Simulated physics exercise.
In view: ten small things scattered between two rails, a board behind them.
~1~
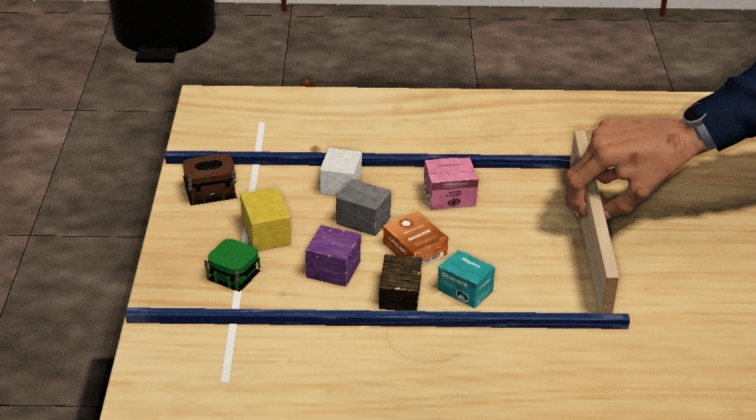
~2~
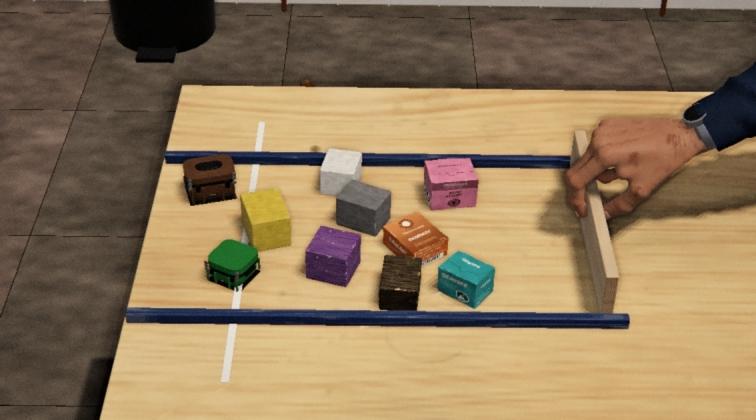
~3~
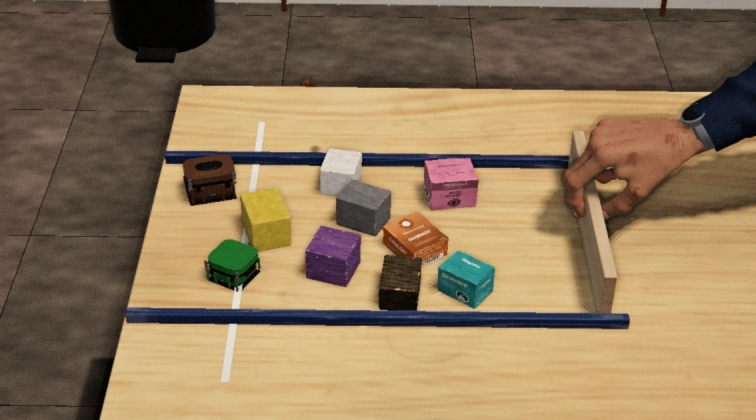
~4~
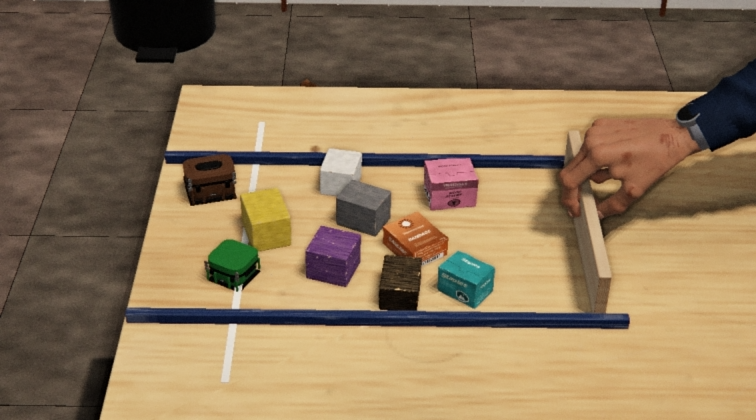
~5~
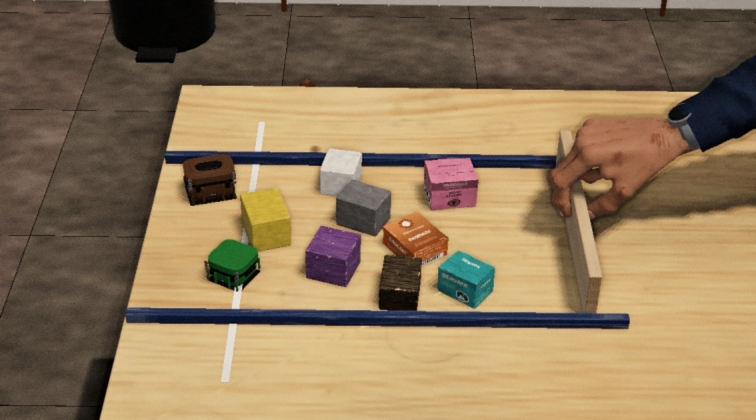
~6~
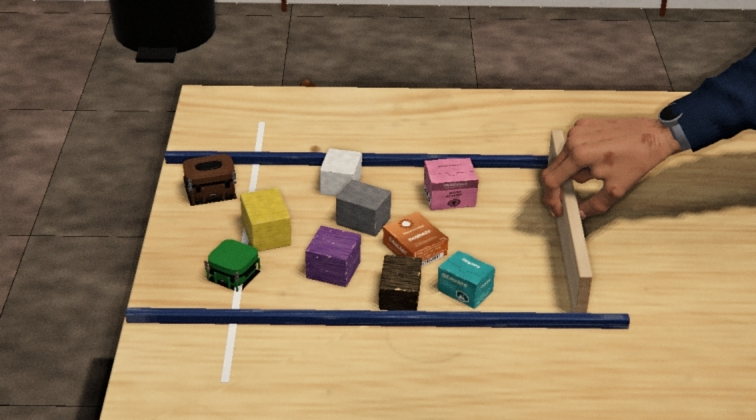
A hand in a dark blue sleeve holds an upright wooden board at the right of a pale wooden table, seen from above at an angle over a grey tiled floor. Between two blue rails lie ten small objects: brown and green cases and a yellow block near a white tape line at left, white, grey, purple, black, orange, pink and teal ones rightward. The hand slides the board slightly left, touching none; the objects and camera stay still.
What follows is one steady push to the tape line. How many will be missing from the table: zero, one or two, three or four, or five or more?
As it turns out, the number that fall off is one or two.
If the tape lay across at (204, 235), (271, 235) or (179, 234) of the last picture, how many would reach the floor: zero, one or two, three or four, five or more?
For each place: Five or more; none at all; at least five.
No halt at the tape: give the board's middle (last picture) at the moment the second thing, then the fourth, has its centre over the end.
First at (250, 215), next at (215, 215).
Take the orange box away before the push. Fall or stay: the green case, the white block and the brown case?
The green case does not fall; the white block survives; the brown case drops off.
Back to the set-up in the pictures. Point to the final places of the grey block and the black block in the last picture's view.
First (225, 212), then (182, 288).
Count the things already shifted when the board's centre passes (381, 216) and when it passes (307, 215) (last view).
At the one place 7, at the other 10.
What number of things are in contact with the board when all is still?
4 of them.
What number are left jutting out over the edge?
That would be 1.
A little later, none off yet; brown case at rest near (210, 179); green case at rest near (233, 266); yellow block at rest near (266, 220).
When it is over, the number that fall off is one or two; down, brown case.
